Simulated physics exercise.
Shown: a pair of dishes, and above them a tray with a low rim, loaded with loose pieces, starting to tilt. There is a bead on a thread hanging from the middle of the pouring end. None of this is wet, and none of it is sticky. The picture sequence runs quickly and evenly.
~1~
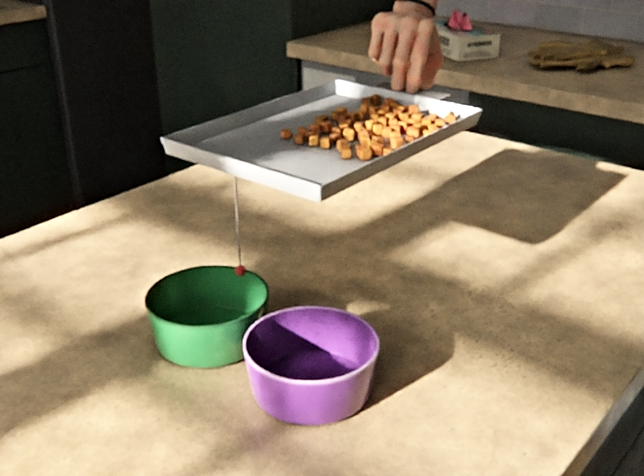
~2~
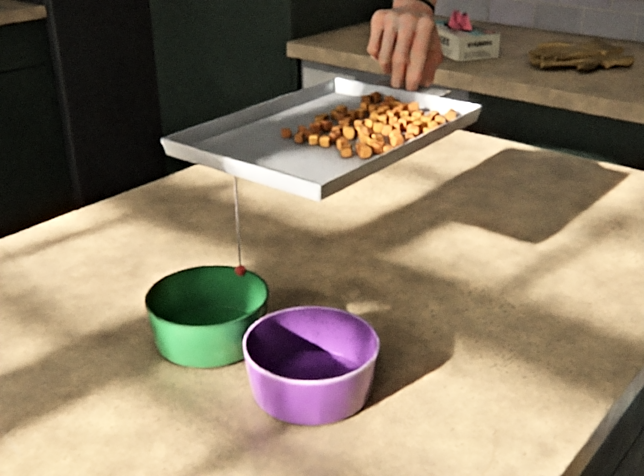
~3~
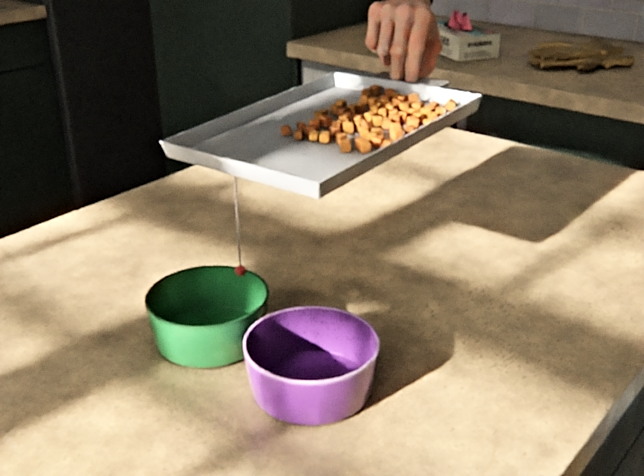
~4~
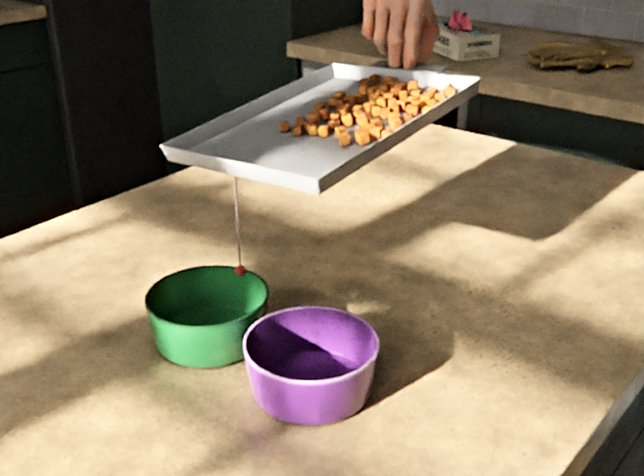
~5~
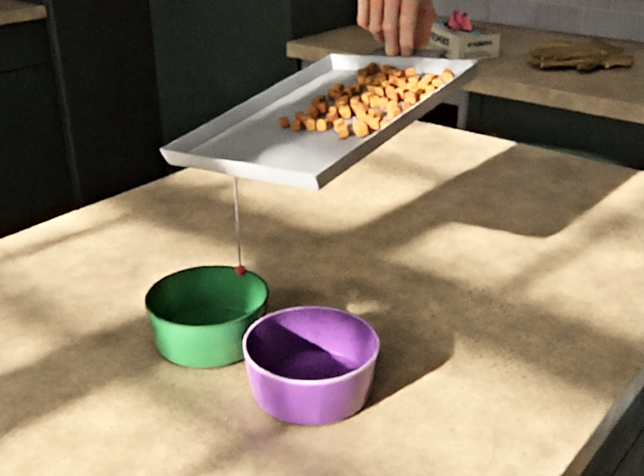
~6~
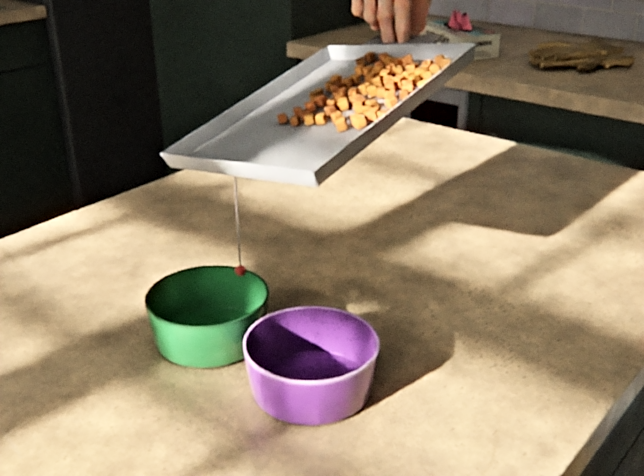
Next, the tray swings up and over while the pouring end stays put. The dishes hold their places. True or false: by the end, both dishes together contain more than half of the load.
False.
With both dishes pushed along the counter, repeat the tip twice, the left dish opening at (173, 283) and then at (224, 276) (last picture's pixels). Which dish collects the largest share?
Try 1: The leftmost dish; try 2: The leftmost dish.
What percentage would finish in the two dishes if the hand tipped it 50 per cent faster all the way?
That comes out at roughly 10 per cent.
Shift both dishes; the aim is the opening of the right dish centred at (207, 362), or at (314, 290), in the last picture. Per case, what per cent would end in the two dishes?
About 0 per cent first, then about 80 per cent.
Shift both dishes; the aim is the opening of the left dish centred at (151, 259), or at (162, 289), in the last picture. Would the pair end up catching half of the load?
First shift, a majority share; second shift, a minority share.
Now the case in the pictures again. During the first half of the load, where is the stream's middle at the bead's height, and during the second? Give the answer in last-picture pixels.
Around (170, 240), followed by around (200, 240).
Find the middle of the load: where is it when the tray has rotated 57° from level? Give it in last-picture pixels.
Its middle sits at about pixel (209, 150).
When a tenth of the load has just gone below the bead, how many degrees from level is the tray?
Roughly 60°.
Soon, tray tipped steeply; most on the tray; a small part in the air.
A while on, tray tipped right over; about two thirds on the tray; about a quarter outside both; a stray few in the air.
Towards the end, tray tipped past a quarter turn; a small part in the left dish; most outside both.
Finally, tray tipped past a quarter turn; none in the right dish; a small part in the left dish; most outside both.
